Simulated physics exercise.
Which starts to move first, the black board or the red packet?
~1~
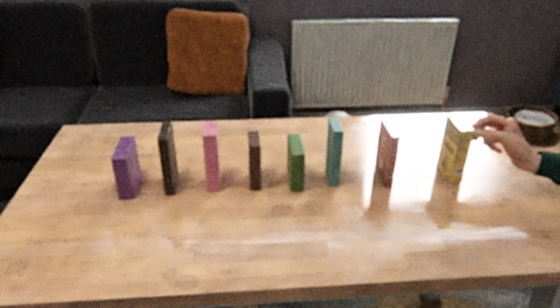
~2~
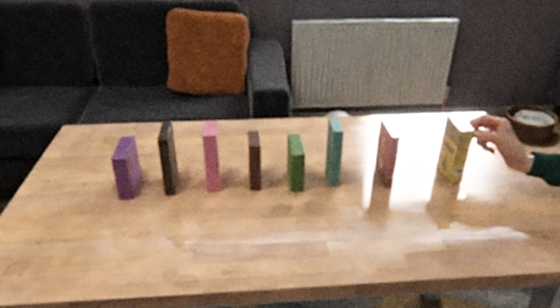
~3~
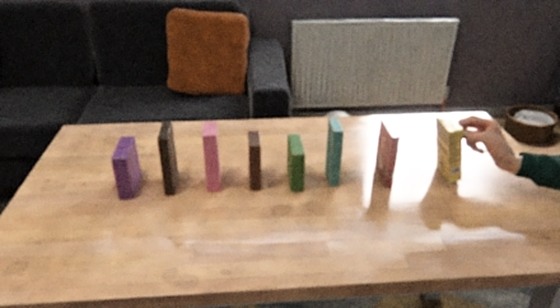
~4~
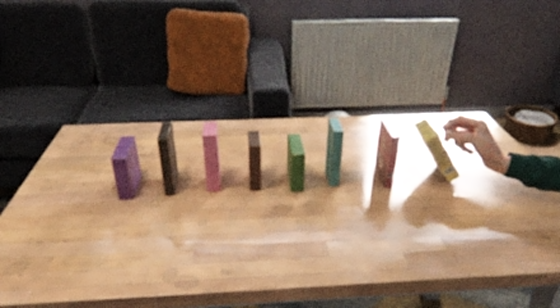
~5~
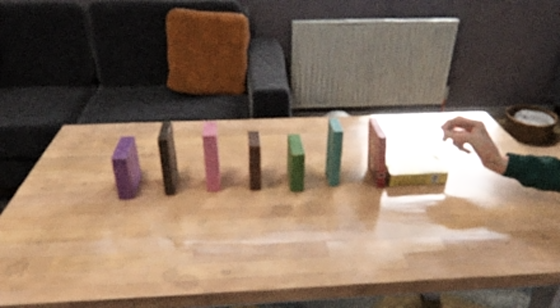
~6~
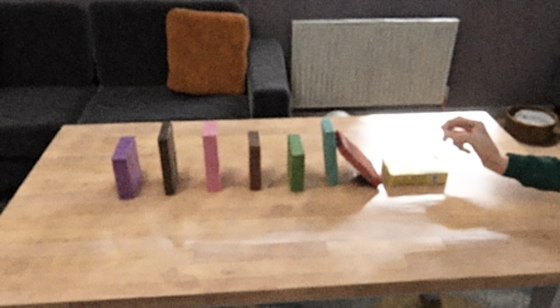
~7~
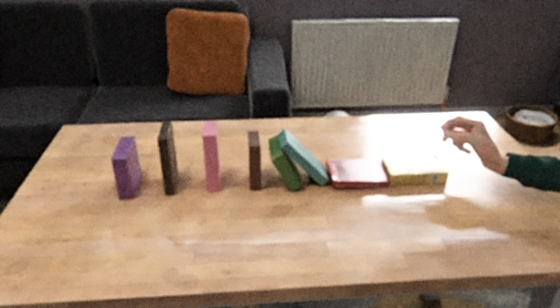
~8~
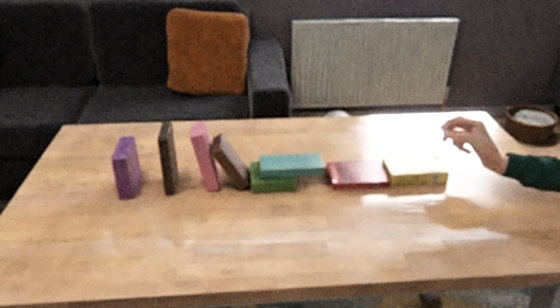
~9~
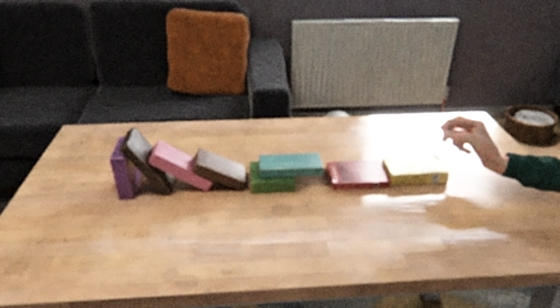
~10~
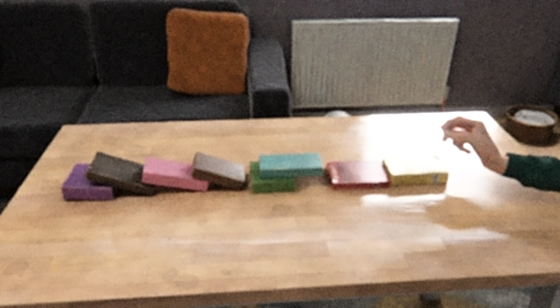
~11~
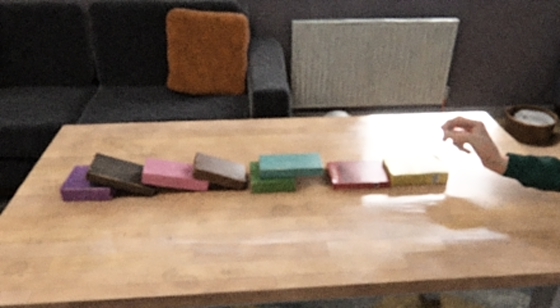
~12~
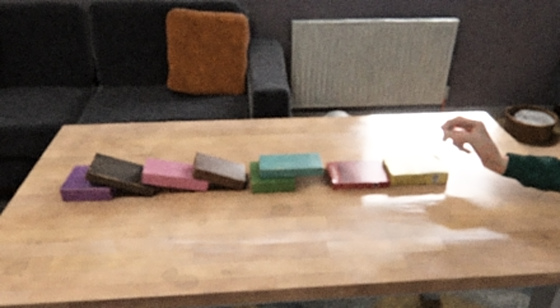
The red packet moves first, pushed as the yellow packet comes down beside it. The black board stays upright until the toppling reaches the left end of the row.
